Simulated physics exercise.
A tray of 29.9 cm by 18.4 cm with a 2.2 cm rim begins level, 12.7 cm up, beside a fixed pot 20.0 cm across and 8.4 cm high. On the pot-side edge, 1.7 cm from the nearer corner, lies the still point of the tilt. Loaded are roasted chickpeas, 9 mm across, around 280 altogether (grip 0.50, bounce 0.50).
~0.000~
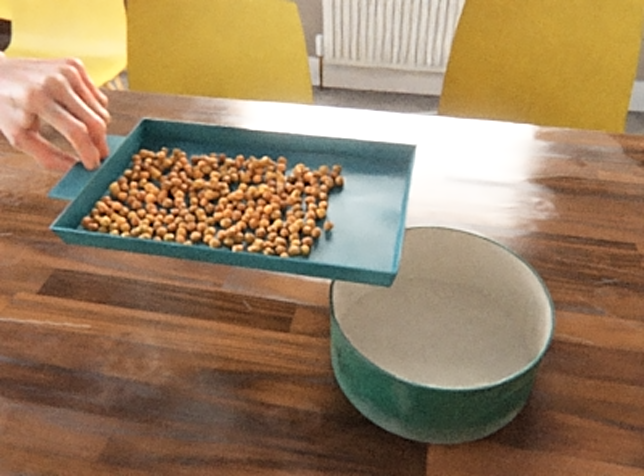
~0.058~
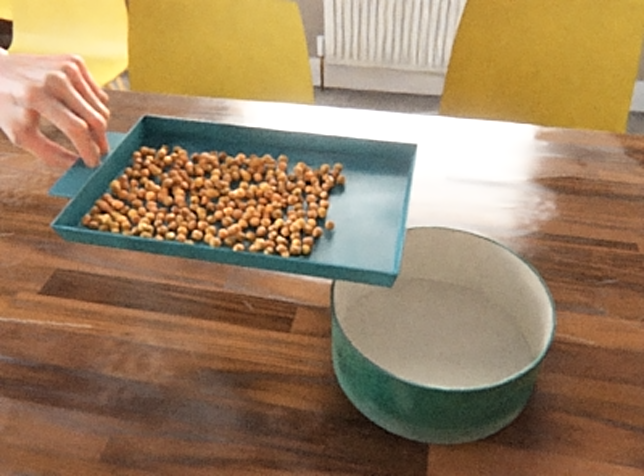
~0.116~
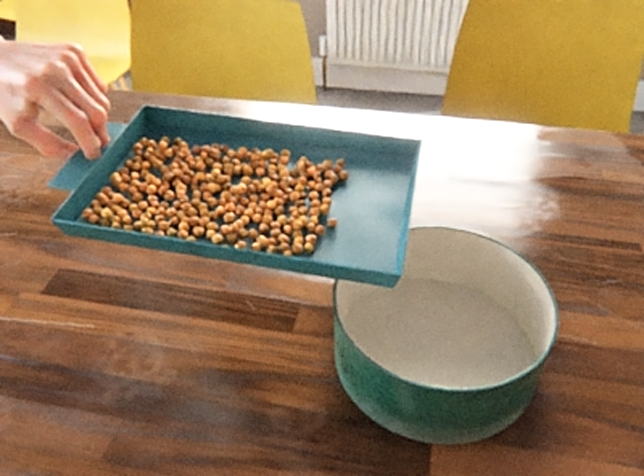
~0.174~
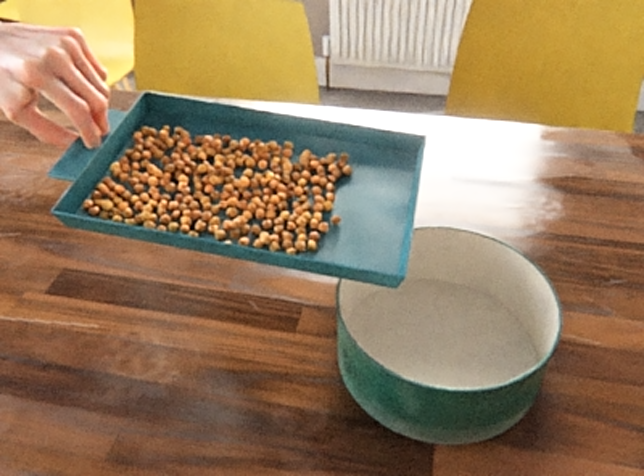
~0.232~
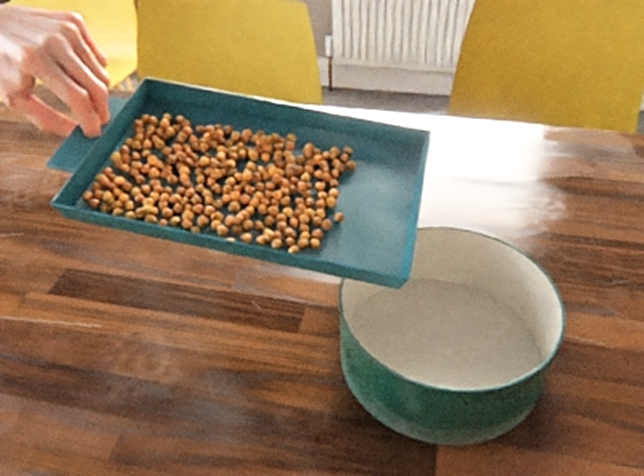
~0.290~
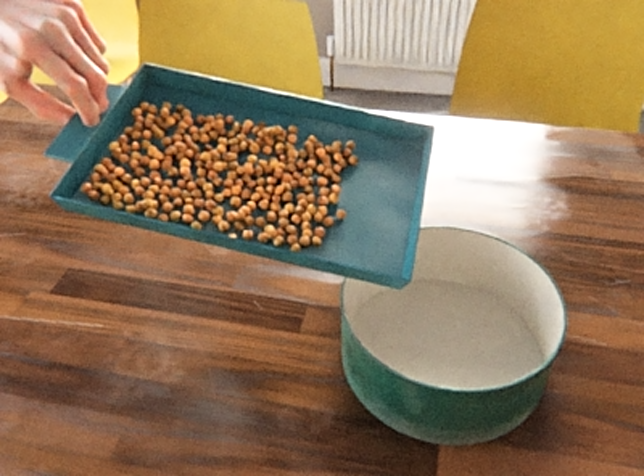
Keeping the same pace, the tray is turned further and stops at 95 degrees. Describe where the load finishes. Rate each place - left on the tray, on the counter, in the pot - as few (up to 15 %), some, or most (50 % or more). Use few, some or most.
Tray: Few; counter: Some; pot: Most.
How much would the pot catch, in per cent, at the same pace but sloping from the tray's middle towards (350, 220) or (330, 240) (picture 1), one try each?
Approximately 90 percent, then 100 percent.
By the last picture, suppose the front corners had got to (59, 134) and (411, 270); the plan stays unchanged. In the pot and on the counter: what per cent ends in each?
Final per cent - pot 70, counter 30.
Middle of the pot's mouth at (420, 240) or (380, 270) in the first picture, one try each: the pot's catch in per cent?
0 % and 30 %.
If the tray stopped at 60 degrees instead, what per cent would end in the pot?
Roughly 0 percent.
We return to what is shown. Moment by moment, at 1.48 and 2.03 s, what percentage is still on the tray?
Around 100 first, about 20 after.
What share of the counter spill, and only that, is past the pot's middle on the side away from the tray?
I'd put it at close to 30 per cent.
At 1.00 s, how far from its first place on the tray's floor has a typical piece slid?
7 cm.
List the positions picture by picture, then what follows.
The first picture shows tray tilt 0 degrees, front corners at (58, 225) and (391, 268); middle of the pieces at (215, 195); pot at (440, 296).
The second picture shows tray tilt 1 degrees, front corners at (58, 223) and (393, 269); middle of the pieces at (216, 193).
The third picture shows tray tilt 3 degrees, front corners at (59, 217) and (396, 270), lowest corner right front; middle of the pieces at (218, 187).
The fourth picture shows tray tilt 6 degrees, front corners at (59, 209) and (400, 271), lowest corner right front; middle of the pieces at (220, 180).
The fifth picture shows tray tilt 9 degrees, front corners at (59, 201) and (403, 273), lowest corner right front; middle of the pieces at (222, 173).
The sixth picture shows tray tilt 12 degrees, front corners at (58, 193) and (405, 275), lowest corner right front; middle of the pieces at (218, 167); pot at (451, 297). The tray's pace is about 55 degrees a second.
After 1.00 s, tilt 51 degrees; the tray holds 100 %, the pot 0 %.
After 1.48 s, tilt 77 degrees; the tray holds 100 %, the pot 0 %.
Then, at 2.03 s, tilt 95 degrees; the tray holds 20 %, the pot 40 %.
In the end, at 2.8 s, tray 0 %, counter 40 %, pot 60 %.
